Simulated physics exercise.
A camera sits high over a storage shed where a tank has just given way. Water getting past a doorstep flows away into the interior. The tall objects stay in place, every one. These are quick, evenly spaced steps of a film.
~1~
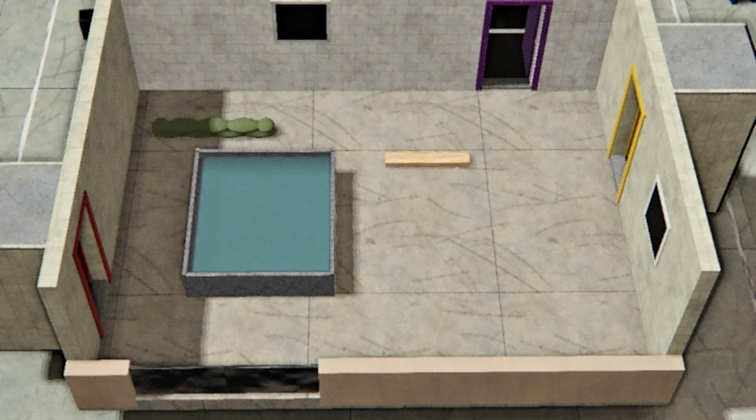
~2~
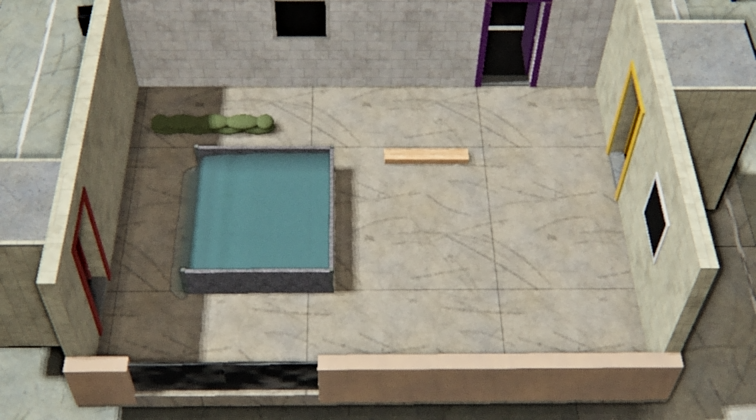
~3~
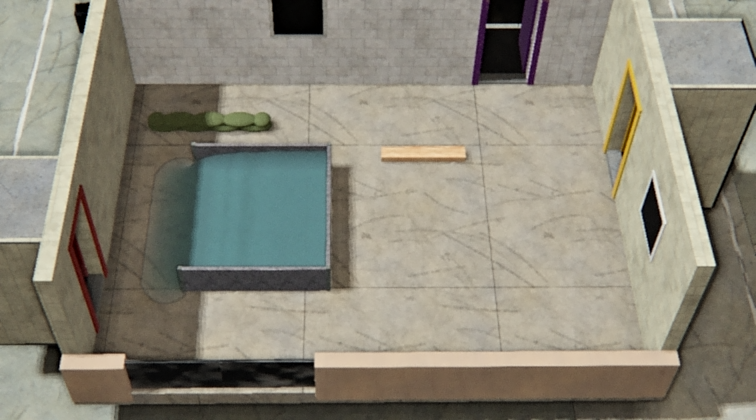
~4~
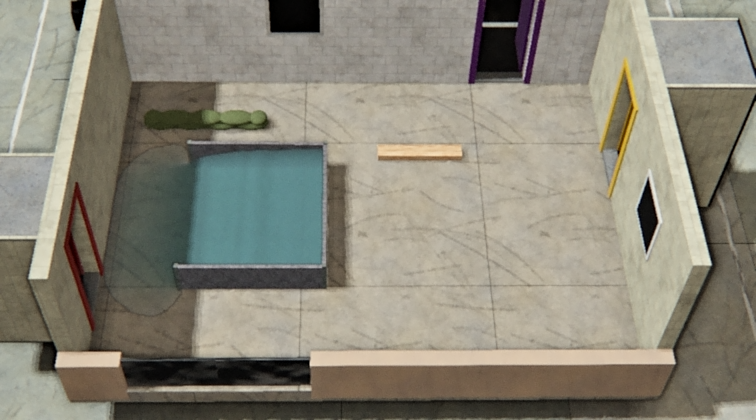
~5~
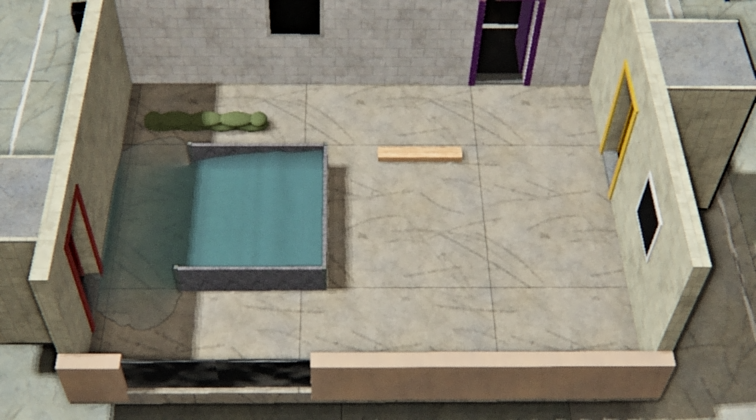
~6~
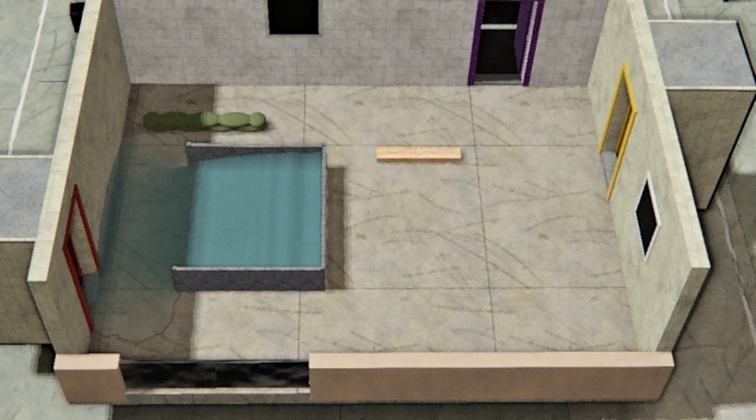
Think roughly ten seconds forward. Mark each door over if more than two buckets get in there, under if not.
Red door: Over, purple door: Under, yellow door: Under.
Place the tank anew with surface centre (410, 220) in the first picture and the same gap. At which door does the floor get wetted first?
The red one is the first one.
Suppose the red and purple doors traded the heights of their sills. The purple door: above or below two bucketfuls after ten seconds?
In that case purple stays within limit.
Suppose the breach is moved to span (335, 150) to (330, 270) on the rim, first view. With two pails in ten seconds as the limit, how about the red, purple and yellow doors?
Taking them in turn, the red door falls short, the purple door tops the limit and the yellow door tops the limit.
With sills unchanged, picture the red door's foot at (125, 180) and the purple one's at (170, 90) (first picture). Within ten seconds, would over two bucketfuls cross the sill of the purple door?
Result - purple crosses the line.
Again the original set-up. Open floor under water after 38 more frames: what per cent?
Roughly 80 per cent.
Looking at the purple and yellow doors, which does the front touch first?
That's the one in purple.
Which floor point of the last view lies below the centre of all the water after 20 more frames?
About (196, 225).
A moment on, water covers 15 % of the floor; the red door over two buckets in, the purple door not reached, the yellow door not reached.
Next, water covers 20 % of the floor; the red door over two buckets in, the purple door not reached, the yellow door not reached.
Then, water covers 40 % of the floor; the red door far over two buckets in, the purple door not reached, the yellow door not reached.
Later, water covers 80 % of the floor; the red door far over two buckets in, the purple door wet at the sill, nothing in, the yellow door not reached.
In the end, water covers 95 % of the floor; the red door far over two buckets in, the purple door under two buckets in, the yellow door wet at the sill, nothing in.
